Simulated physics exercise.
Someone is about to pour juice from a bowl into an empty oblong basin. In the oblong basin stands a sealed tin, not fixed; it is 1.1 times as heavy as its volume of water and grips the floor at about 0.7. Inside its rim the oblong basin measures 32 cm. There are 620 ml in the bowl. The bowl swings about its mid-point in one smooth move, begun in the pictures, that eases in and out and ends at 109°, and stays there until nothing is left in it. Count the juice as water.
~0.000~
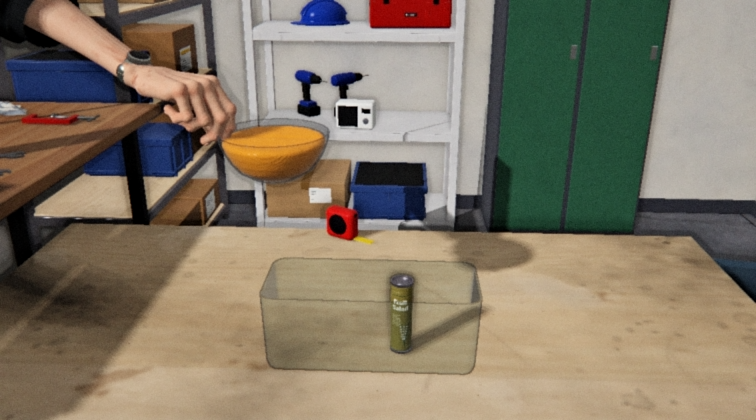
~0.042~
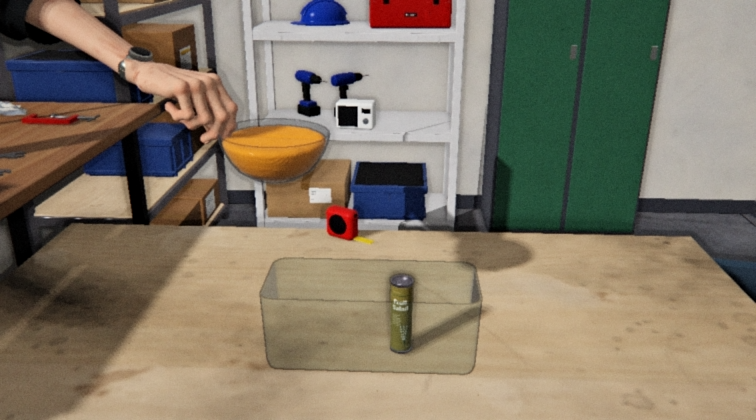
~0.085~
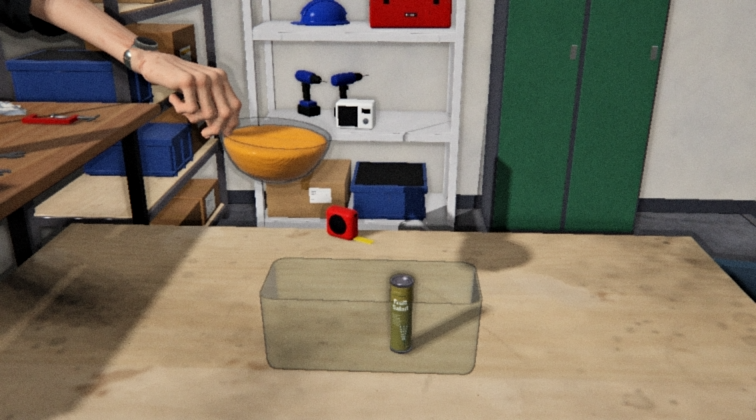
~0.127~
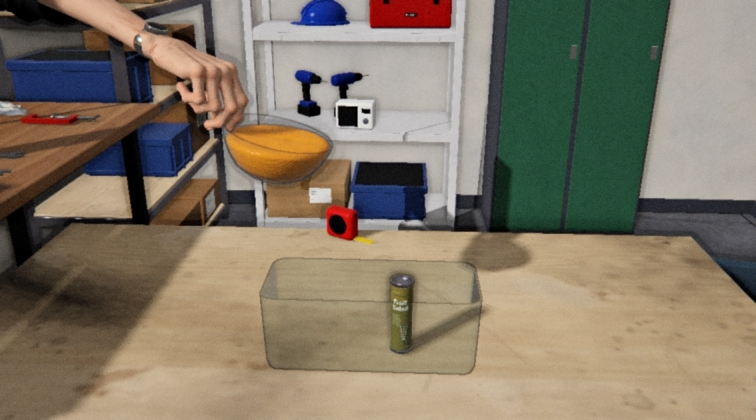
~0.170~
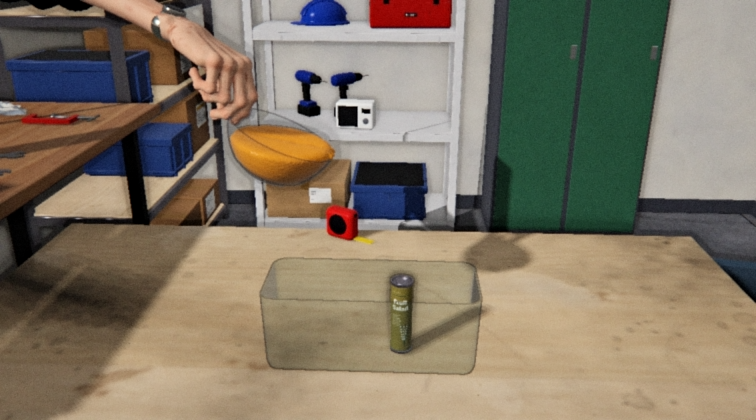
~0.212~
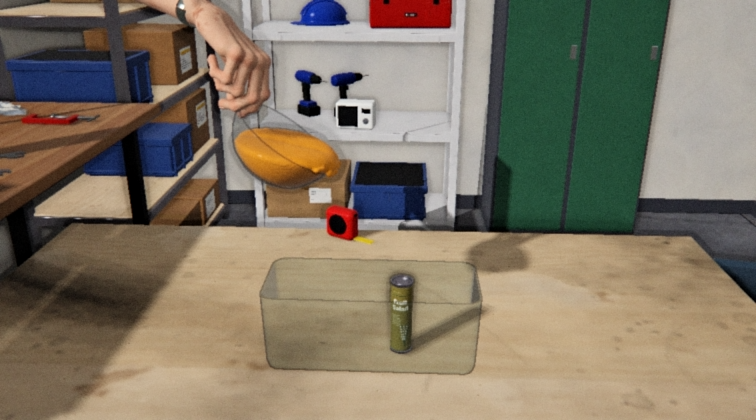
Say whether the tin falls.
It falls.
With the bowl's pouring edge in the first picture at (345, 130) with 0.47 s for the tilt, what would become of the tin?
Then it keeps standing.
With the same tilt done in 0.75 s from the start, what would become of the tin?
The tin remains upright.
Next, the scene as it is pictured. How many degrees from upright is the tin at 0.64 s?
About 5°.
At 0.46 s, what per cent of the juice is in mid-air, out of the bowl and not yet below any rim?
About 58 per cent.
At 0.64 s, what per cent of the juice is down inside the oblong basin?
Near 94 in a hundred.
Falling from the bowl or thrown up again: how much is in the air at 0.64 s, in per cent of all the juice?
About 4 per cent.
Then, 0.46 s in, the tilt is 103° and 3 per cent is still to pour; the tin stands where it began.
Then, 0.64 s in, the tilt is 109° and 0 per cent is still to pour; the tin leans 6°.
Then, 0.83 s in, the tilt is 109° and 0 per cent is still to pour; the tin leans 12°.
Then, 1.04 s in, the tilt is 109° and 0 per cent is still to pour; the tin leans 37°.
Finally, the tin lies on its side.
